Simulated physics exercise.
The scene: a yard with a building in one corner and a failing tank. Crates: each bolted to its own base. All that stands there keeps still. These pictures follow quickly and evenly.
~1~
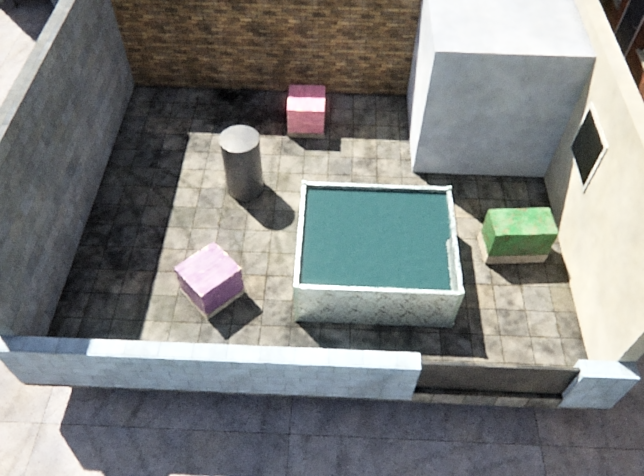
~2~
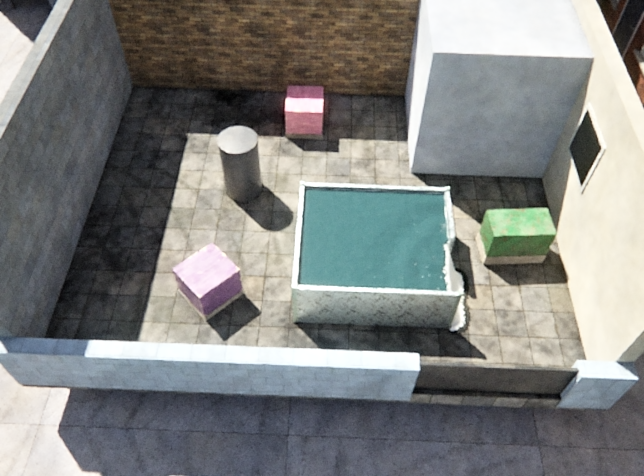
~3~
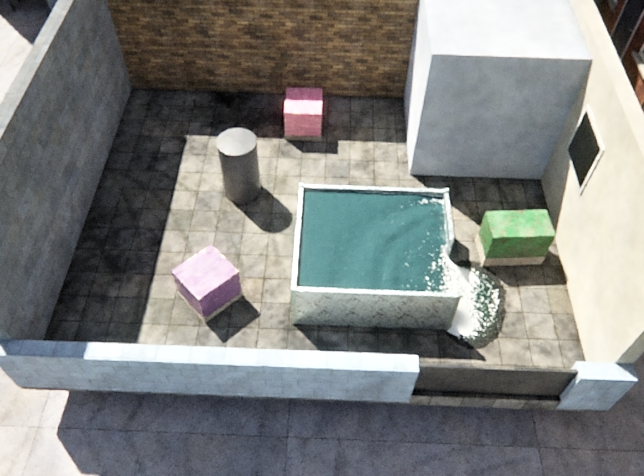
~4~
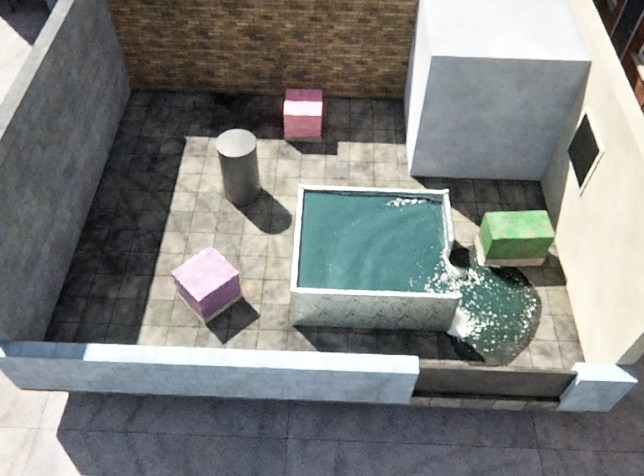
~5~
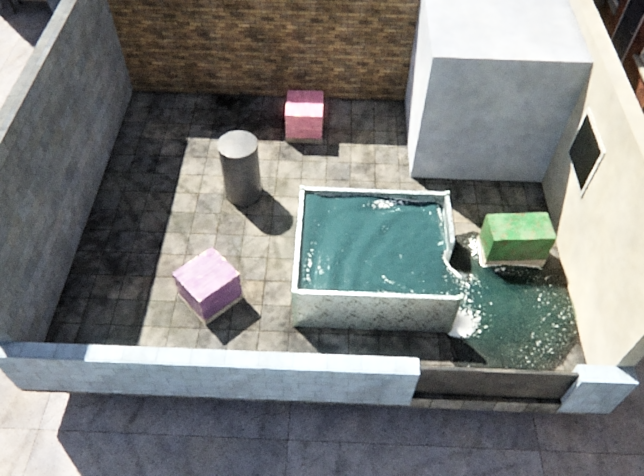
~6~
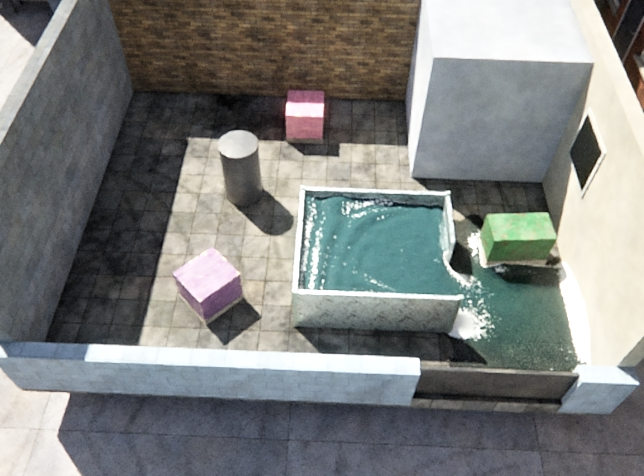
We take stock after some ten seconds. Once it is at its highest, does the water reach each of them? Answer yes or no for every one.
Green crate: Yes, it gets wet; purple crate: Yes, it gets wet; pink crate: No, it stays dry.
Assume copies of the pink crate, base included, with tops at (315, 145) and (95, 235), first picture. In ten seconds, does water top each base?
First is reached; second is reached.
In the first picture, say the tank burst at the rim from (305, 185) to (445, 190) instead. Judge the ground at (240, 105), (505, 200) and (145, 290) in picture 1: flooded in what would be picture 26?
Those three places would be soaking, soaking and still unsoaked, in that order.
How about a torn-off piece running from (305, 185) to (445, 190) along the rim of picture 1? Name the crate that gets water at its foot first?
Answer: The one in pink.
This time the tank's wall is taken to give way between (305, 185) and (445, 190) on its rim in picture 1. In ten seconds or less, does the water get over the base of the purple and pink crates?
So the purple crate goes wet while the pink crate goes wet.
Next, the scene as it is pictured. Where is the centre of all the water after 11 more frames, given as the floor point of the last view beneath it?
That puts it at around (437, 289).
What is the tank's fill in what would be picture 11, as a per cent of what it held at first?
Near 70 in a hundred.
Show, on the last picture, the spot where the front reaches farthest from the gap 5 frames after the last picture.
Somewhere near (539, 184).
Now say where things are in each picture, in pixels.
The first frame shows the open tank at (377, 237) is whole and still.
In the second frame, the front is at (453, 331), out from the gap at (447, 285).
In the third frame, water pours out at (446, 289) and has run to (496, 284).
In the fourth frame, water pours out at (445, 292) and has run to (536, 300).
In the fifth frame, the front is at (577, 326), out from the gap at (446, 293).
In the sixth frame, the front is at a hidden place, out from the gap at (446, 293).
A moment on, water covers 15 % of the floor; the green crate water round its plinth, the purple crate not reached, the pink crate not reached.
Next, water covers 20 % of the floor; the green crate water round its plinth, the purple crate not reached, the pink crate not reached.
Then, water covers 35 % of the floor; the green crate water round its plinth, the purple crate water round its plinth, the pink crate not reached.
Later, water covers 70 % of the floor; the green crate water round its plinth, the purple crate water round its plinth, the pink crate water round its plinth.
In the end, water covers 95 % of the floor; the green crate was topped, the purple crate was topped, the pink crate stayed above the water.
